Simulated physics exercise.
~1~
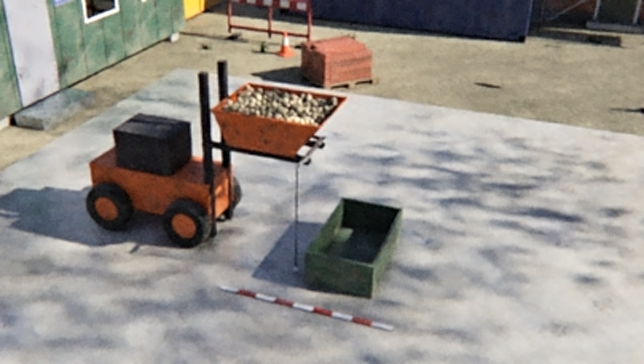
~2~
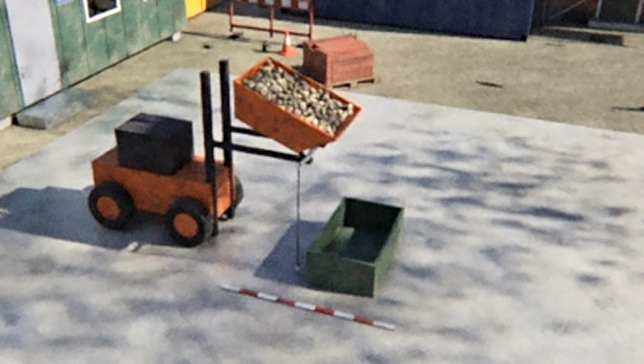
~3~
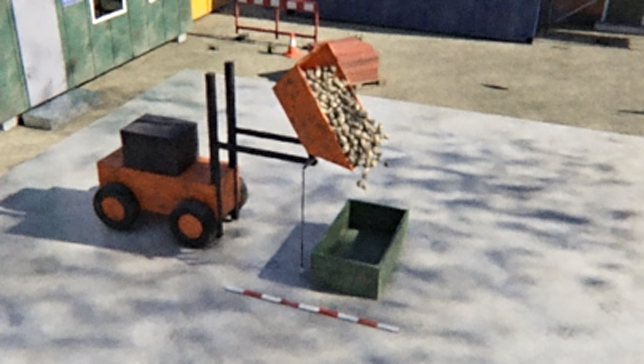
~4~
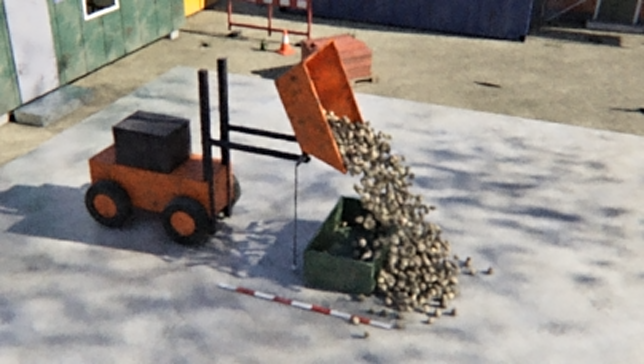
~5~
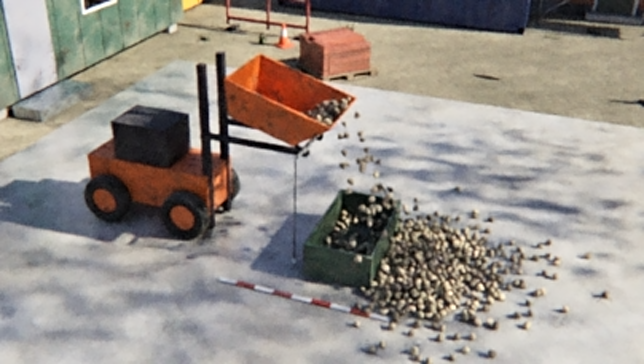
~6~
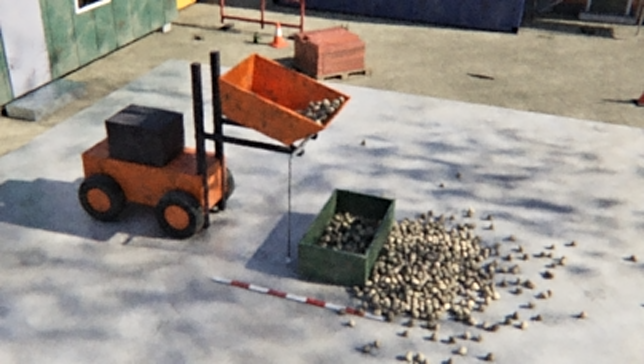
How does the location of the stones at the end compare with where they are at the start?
At the start the stones are all heaped in the raised orange skip. By the end most lie spread on the ground to the right of the green bin, with some inside the bin and a few still in the skip.
